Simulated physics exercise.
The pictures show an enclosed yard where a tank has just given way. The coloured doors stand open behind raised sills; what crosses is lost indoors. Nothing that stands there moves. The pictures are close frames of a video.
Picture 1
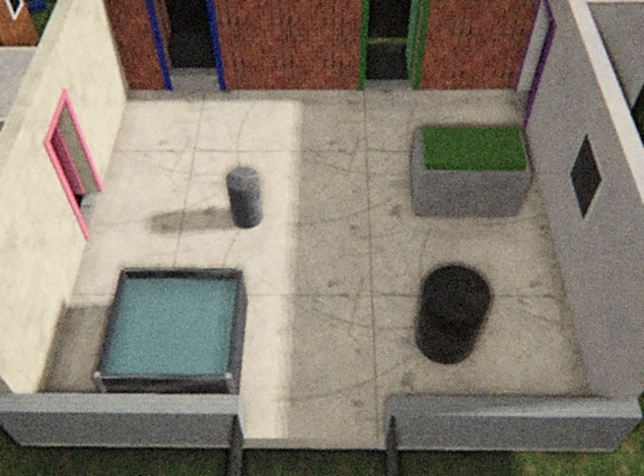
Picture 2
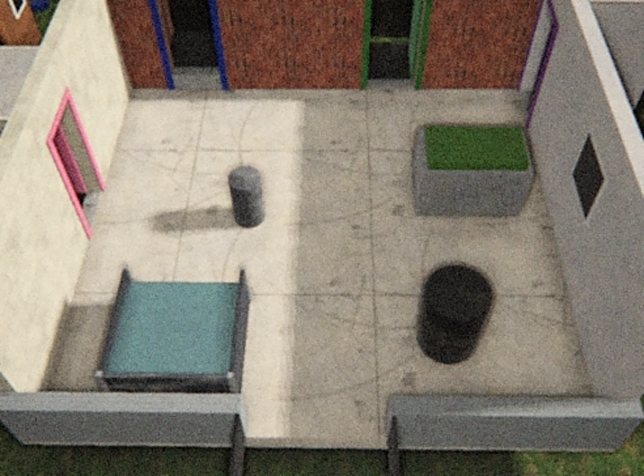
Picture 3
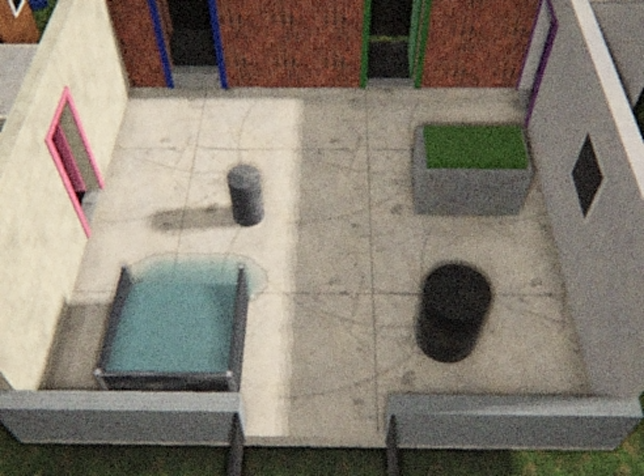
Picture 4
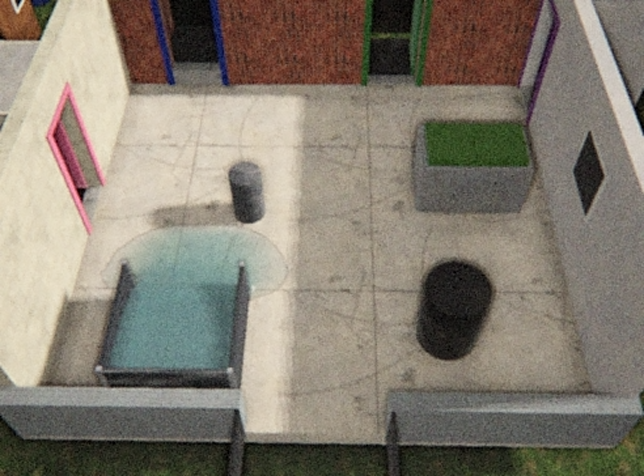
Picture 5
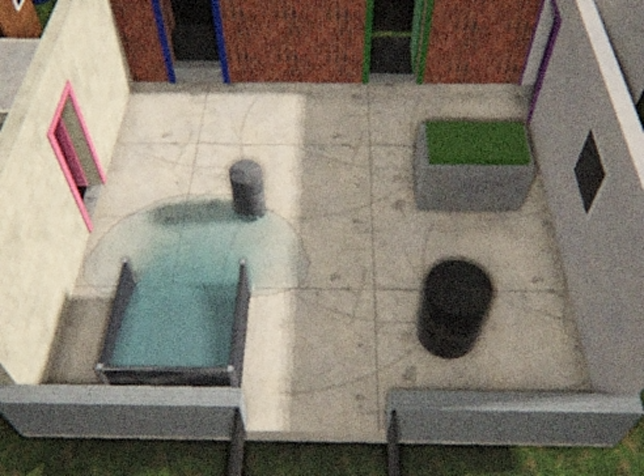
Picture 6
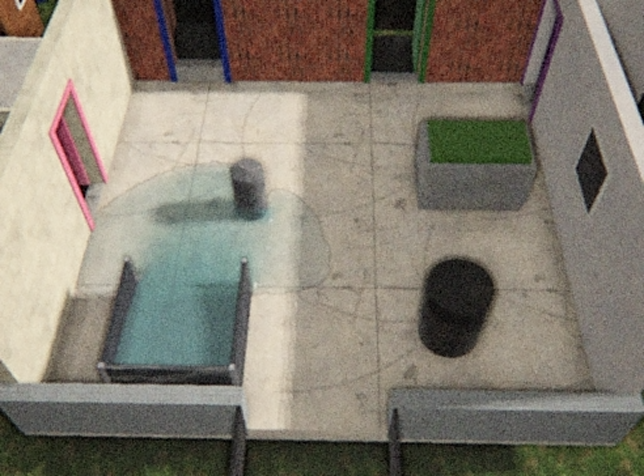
The clip shows a walled yard with a water-filled tank at the lower left; its far side opens, and water pours out, spreading in a widening sheet across the paved floor and around a small grey cylinder.
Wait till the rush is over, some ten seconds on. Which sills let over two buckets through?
The green door lets in a lot; the blue door admits no more than that; the purple door lets in a lot; the pink door lets in a lot.
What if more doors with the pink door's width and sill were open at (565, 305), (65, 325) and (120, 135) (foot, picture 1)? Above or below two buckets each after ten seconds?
One after the other: Keeps below it, is under, goes over.
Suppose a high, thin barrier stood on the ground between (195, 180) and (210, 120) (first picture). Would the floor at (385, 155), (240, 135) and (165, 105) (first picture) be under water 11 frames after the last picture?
As listed: Awash, covered, under water.
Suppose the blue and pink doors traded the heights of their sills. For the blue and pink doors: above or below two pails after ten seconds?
Then: Blue door is over; pink door keeps below it.
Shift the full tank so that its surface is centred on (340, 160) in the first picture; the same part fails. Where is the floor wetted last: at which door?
That is the pink door.
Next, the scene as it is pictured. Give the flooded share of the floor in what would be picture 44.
Some 65 per cent.
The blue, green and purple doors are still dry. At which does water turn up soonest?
The blue-painted one.
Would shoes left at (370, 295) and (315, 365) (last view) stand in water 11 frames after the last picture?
In turn: Clear, dry.
A moment on, water covers 35 % of the floor; the green door not reached, the blue door wet at the sill, nothing in, the purple door not reached, the pink door under two buckets in.
Next, water covers 45 % of the floor; the green door not reached, the blue door wet at the sill, nothing in, the purple door not reached, the pink door over two buckets in.
Then, water covers 55 % of the floor; the green door under two buckets in, the blue door wet at the sill, nothing in, the purple door not reached, the pink door over two buckets in.
Later, water covers 65 % of the floor; the green door over two buckets in, the blue door wet at the sill, nothing in, the purple door under two buckets in, the pink door far over two buckets in.
In the end, water covers 95 % of the floor; the green door over two buckets in, the blue door wet at the sill, nothing in, the purple door over two buckets in, the pink door far over two buckets in.
